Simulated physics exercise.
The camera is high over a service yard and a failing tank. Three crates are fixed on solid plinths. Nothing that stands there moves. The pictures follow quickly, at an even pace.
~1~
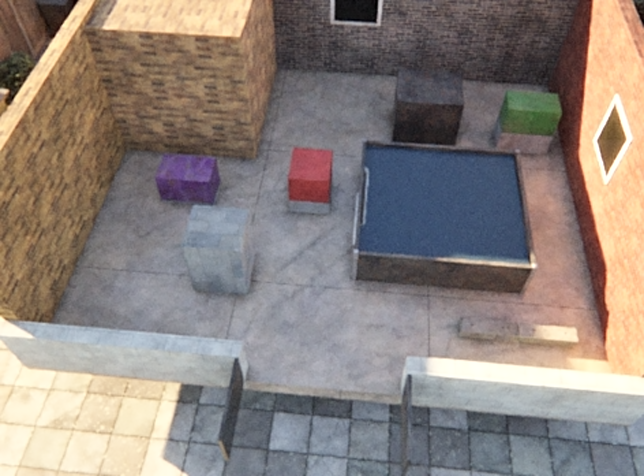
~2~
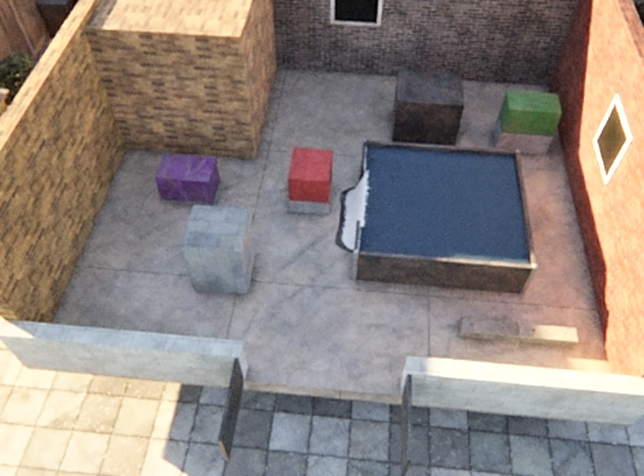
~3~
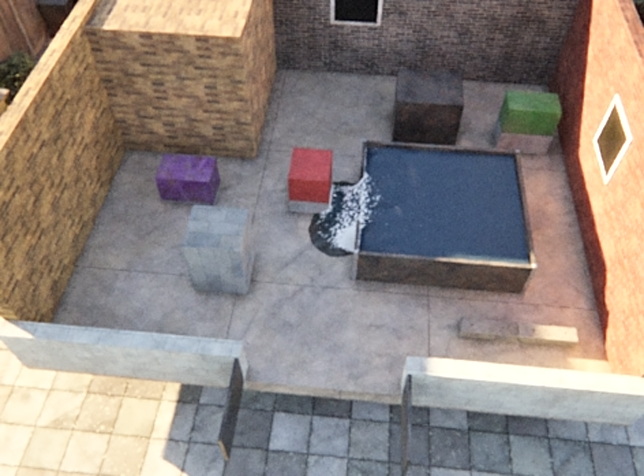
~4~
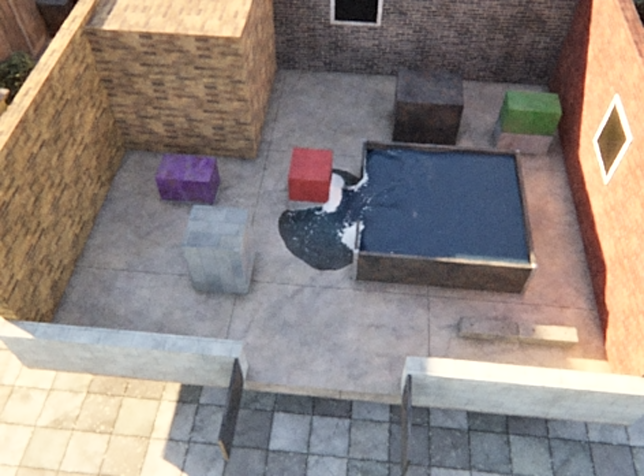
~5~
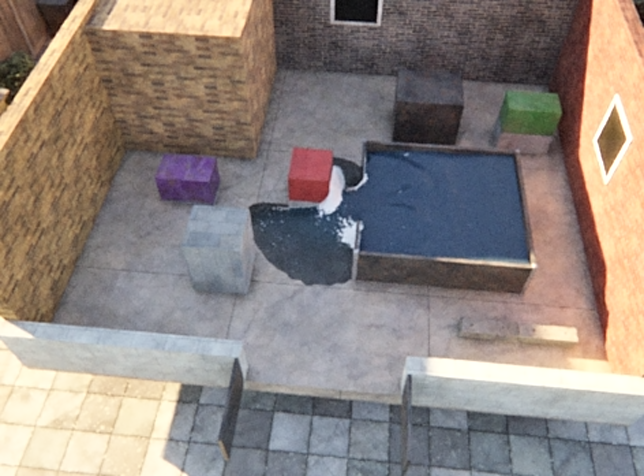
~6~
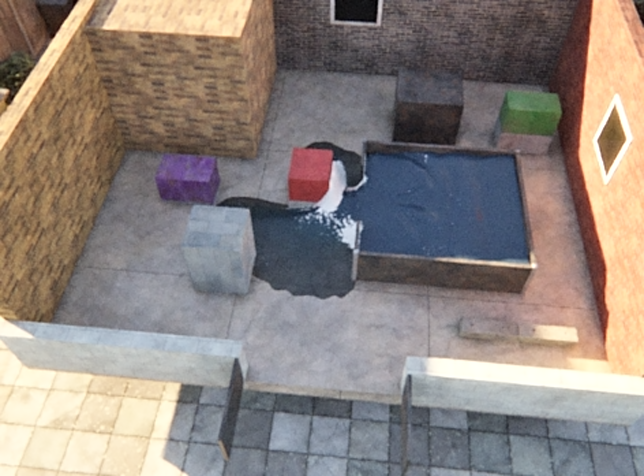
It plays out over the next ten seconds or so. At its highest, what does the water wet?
One by one: The purple crate is wetted; the red crate is wetted; the green crate escapes dry.
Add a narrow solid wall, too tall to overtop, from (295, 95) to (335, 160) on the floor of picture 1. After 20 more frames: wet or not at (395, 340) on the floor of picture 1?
There: Not flooded.
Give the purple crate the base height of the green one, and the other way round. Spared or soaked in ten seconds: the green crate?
One by one: The green crate gets wet.
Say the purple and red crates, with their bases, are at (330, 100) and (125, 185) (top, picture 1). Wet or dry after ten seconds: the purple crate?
One by one: The purple one gets wet.
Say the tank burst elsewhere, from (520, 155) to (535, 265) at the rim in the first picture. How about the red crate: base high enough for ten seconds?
In short: The red one keeps dry.
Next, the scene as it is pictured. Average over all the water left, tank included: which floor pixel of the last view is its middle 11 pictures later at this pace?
Near (374, 222).
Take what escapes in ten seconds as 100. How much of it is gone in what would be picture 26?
Near 25 in a hundred.
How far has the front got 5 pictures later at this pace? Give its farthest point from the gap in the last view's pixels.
Near (99, 216).
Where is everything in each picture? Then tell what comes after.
The first frame shows still water in the open tank at (442, 202).
In the second frame, the front is at (350, 191), out from the gap at (361, 211).
In the third frame, water pours out at (361, 213) and has run to (334, 185).
In the fourth frame, the front is at (284, 228), out from the gap at (361, 213).
In the fifth frame, water pours out at (361, 213) and has run to a hidden place.
In the sixth frame, water pours out at (361, 212) and has run to a hidden place.
A moment on, water covers 25 % of the floor; the purple crate water round its plinth, the red crate water round its plinth, the green crate not reached.
Next, water covers 45 % of the floor; the purple crate water round its plinth, the red crate water round its plinth, the green crate not reached.
Then, water covers 55 % of the floor; the purple crate water round its plinth, the red crate water round its plinth, the green crate not reached.
Later, water covers 70 % of the floor; the purple crate water round its plinth, the red crate water round its plinth, the green crate water round its plinth.
In the end, water covers 85 % of the floor; the purple crate was topped, the red crate was topped, the green crate stayed above the water.
